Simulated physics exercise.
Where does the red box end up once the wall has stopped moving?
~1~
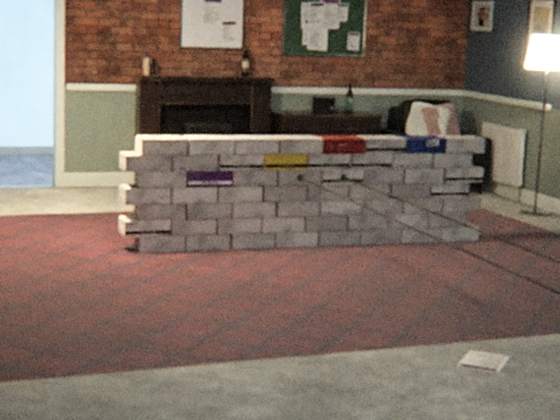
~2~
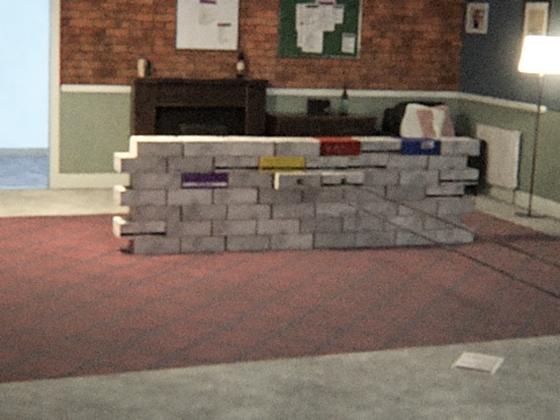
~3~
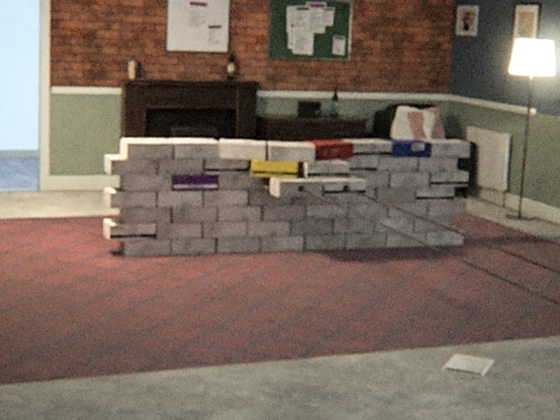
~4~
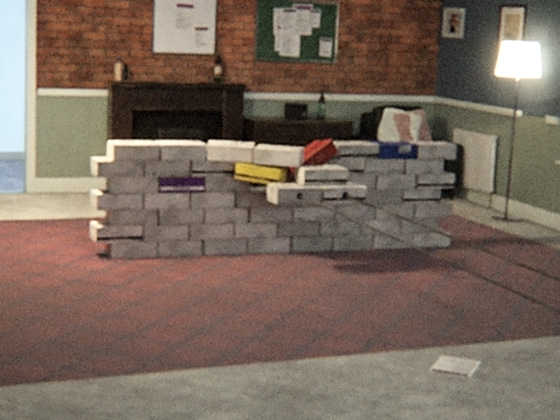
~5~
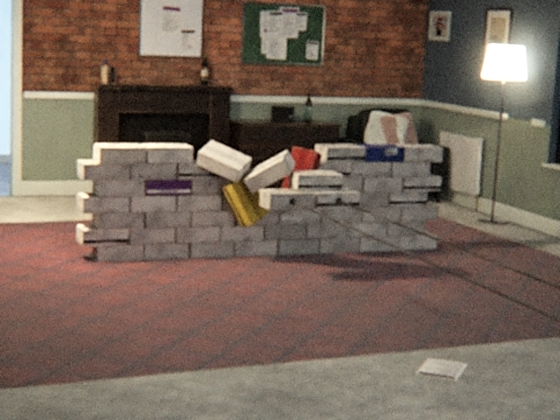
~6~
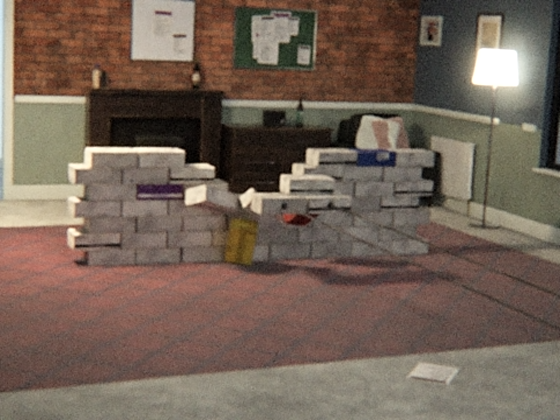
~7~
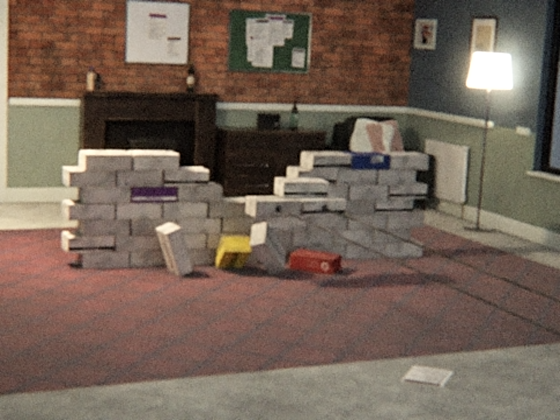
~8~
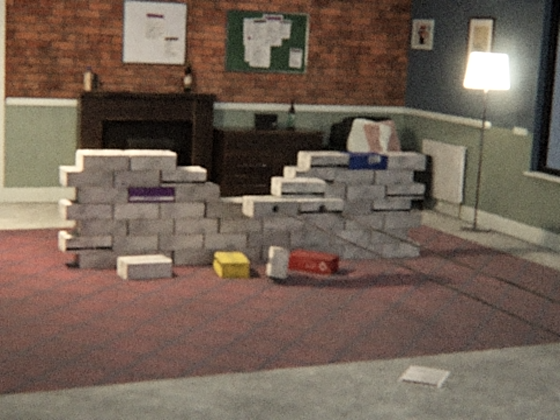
The red box ends up down on the carpet in front of the wall, having tumbled from the top row.
